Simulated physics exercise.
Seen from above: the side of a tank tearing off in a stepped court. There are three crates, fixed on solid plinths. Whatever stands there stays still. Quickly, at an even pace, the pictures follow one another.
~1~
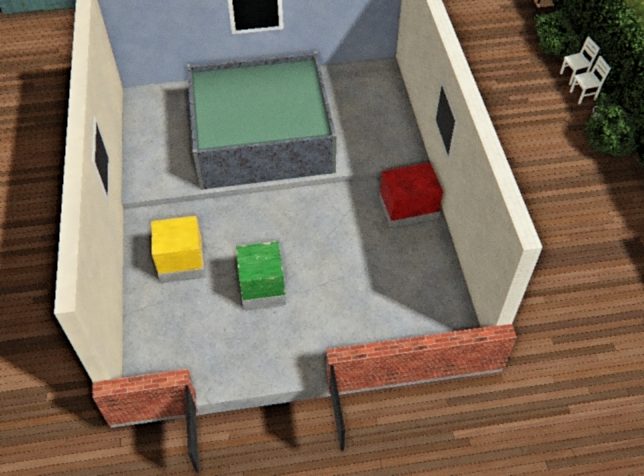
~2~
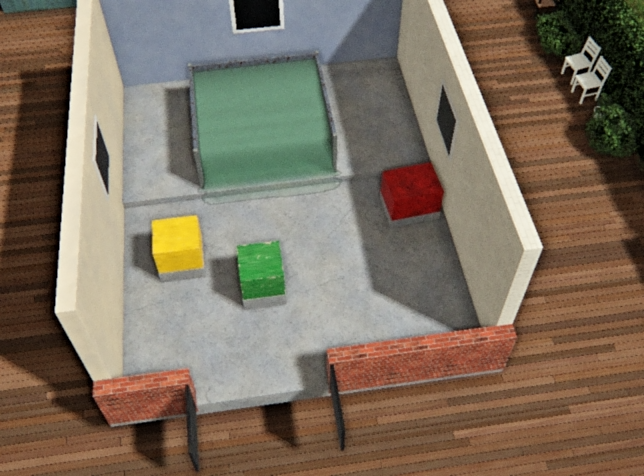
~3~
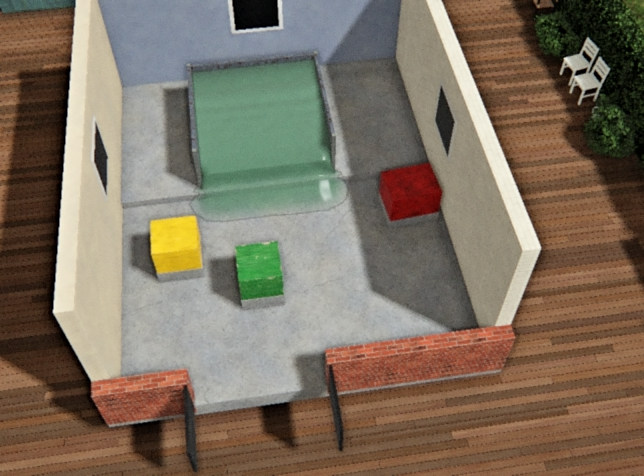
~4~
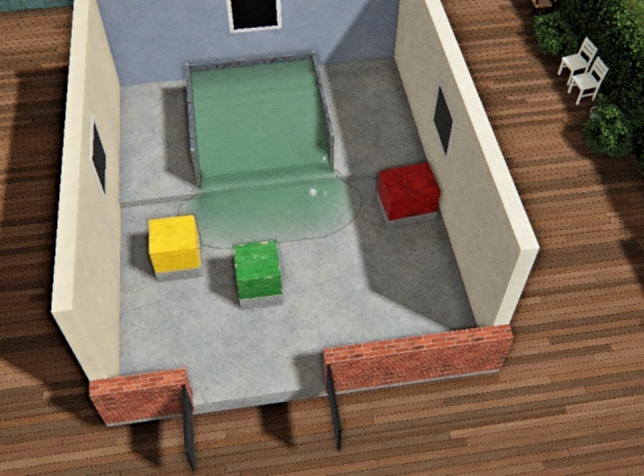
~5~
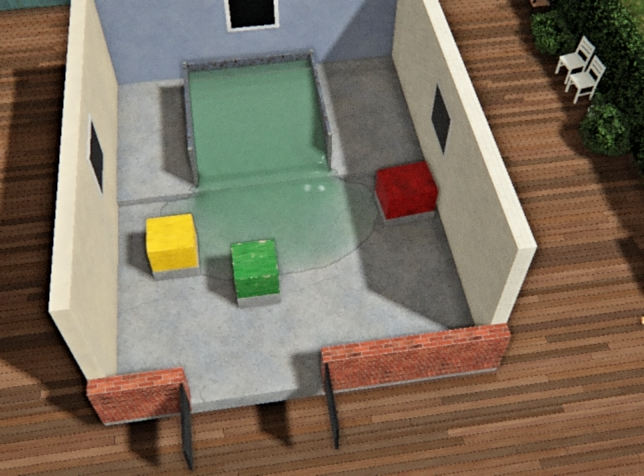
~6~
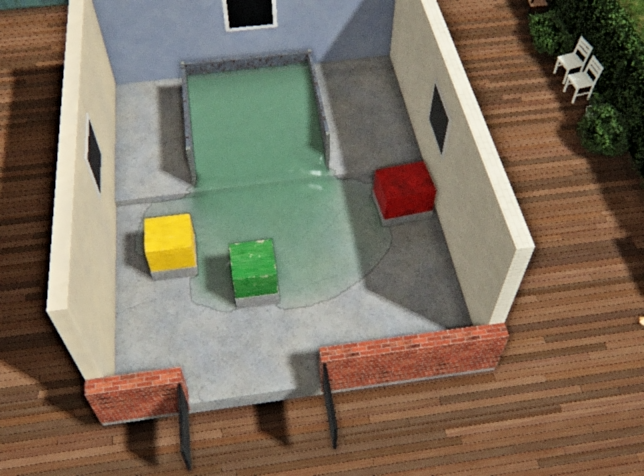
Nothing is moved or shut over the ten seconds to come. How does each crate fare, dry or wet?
In order: The yellow crate is not above the water. The green crate is not above the water. The red crate is not above the water.
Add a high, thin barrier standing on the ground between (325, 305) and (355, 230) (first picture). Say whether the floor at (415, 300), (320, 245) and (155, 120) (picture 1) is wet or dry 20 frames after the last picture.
One by one: Soaked, soaked, spared.
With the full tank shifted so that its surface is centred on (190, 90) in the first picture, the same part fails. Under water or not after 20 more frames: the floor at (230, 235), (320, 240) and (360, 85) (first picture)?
As listed: Awash, under water, clear.
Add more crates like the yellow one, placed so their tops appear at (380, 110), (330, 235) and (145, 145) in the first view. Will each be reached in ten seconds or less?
Going in order, the first crate remains untouched, the second gets reached, while the third remains untouched.
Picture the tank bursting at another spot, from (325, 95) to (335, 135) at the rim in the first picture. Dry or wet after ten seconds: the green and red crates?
So the green crate remains untouched while the red crate goes wet.
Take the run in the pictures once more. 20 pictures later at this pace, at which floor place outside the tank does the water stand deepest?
I'd say near (427, 223).
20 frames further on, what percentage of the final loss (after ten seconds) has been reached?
Close to 40 per cent, I'd say.
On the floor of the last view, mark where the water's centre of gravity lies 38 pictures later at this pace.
I'd say near (277, 258).
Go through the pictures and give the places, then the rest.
In the first frame, still water in the open tank at (259, 103).
In the second frame, the front is at (338, 173), out from the gap at (268, 168).
In the third frame, the front is at (343, 193), out from the gap at (267, 169).
In the fourth frame, water pours out at (265, 170) and has run to (353, 212).
In the fifth frame, water pours out at (263, 170) and has run to (201, 269).
In the sixth frame, water pours out at (261, 170) and has run to (317, 299).
A moment on, water covers 55 % of the floor; the yellow crate water round its plinth, the green crate water round its plinth, the red crate water round its plinth.
Next, water covers 65 % of the floor; the yellow crate water round its plinth, the green crate water round its plinth, the red crate water round its plinth.
Then, water covers 65 % of the floor; the yellow crate water round its plinth, the green crate water round its plinth, the red crate water round its plinth.
Later, water covers 65 % of the floor; the yellow crate water round its plinth, the green crate water round its plinth, the red crate water round its plinth.
In the end, water covers 80 % of the floor; the yellow crate was topped, the green crate was topped, the red crate was topped.
